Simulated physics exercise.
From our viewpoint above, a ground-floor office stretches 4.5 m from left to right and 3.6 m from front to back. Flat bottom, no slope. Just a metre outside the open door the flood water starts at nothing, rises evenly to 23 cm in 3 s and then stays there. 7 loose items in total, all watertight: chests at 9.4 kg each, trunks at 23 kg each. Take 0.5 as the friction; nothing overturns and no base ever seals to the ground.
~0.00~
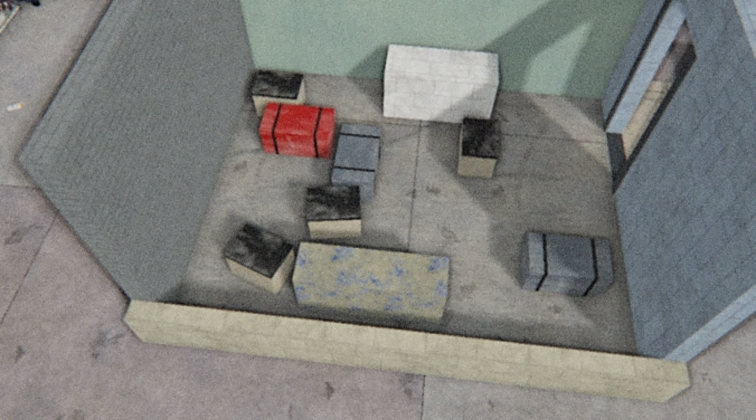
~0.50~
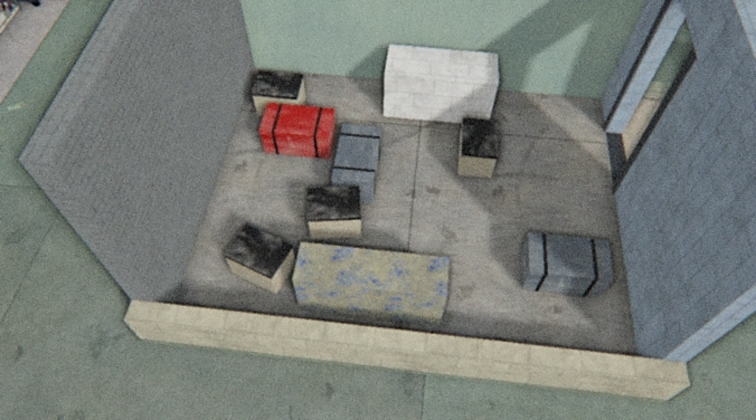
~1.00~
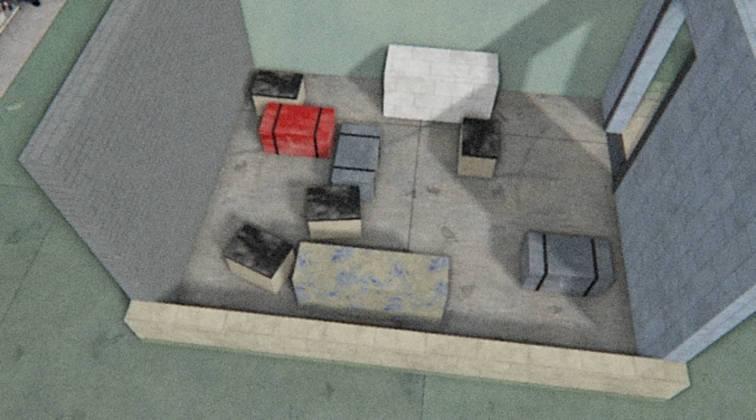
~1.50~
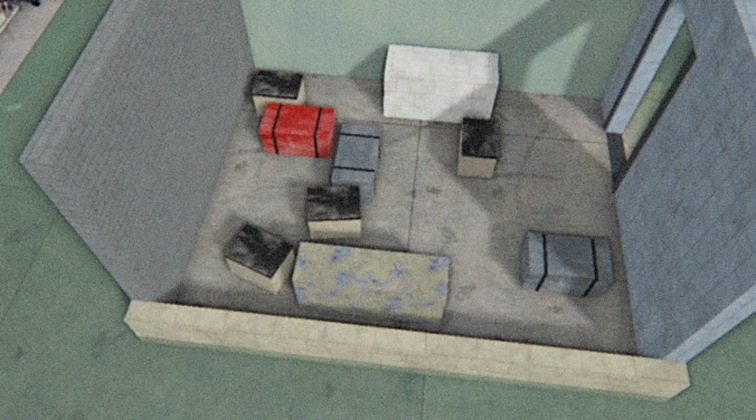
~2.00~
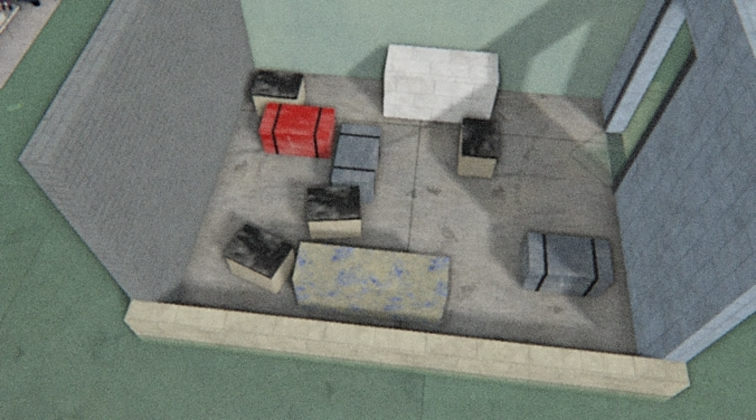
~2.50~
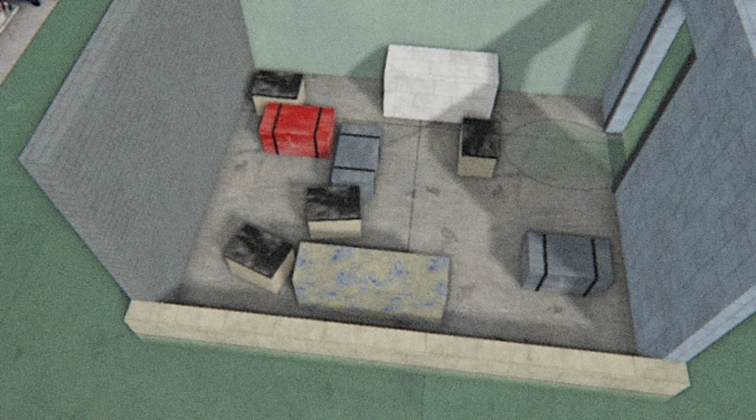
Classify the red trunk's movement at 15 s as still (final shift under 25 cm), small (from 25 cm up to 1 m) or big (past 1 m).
Small.
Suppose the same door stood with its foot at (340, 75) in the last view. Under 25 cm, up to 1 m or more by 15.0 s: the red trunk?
As for the red trunk, it winds up a long way off.
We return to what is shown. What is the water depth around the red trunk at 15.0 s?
I'd put it at about 15 cm.
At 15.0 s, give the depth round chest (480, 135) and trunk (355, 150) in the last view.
Close to 14 and 15 centimetres.
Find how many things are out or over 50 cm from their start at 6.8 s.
2 in all.
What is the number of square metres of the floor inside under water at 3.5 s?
Wet area: Approx. 4.0 m2.
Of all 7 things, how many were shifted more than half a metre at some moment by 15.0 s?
7.
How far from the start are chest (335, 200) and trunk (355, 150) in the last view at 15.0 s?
The first is 120 cm from its start, the second 150 cm.
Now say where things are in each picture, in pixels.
In the first picture, the red trunk at (297, 119) rests on the ground; water covers 0.0 m2; 0 of 7 have shifted.
In the second picture, the red trunk at (297, 119) rests on the ground; 0.0 m2 under water; 0 of 7 have shifted.
In the third picture, the red trunk at (297, 119), on the bottom; 0.0 m2 under water; 0 of 7 have shifted.
In the fourth picture, the red trunk at (297, 119) rests on the ground; 0.0 m2 under water; 0 of 7 have shifted.
In the fifth picture, the red trunk at (297, 119) rests on the ground; 0.2 m2 under water; 0 of 7 have shifted.
In the sixth picture, the red trunk at (297, 119), on the bottom; water covers 1.0 m2; 0 of 7 have shifted.
After 3.5 s the red trunk is near (297, 119), 0.0 m from its start, aground; 0 afloat.
After 6.8 s the red trunk is near (294, 119), 0.0 m from its start, aground; 2 afloat.
After 11.0 s the red trunk is near (288, 128), 0.2 m from its start, afloat; 6 afloat.
After 15.0 s the red trunk is near (324, 71), 0.8 m from its start, afloat; 7 afloat.
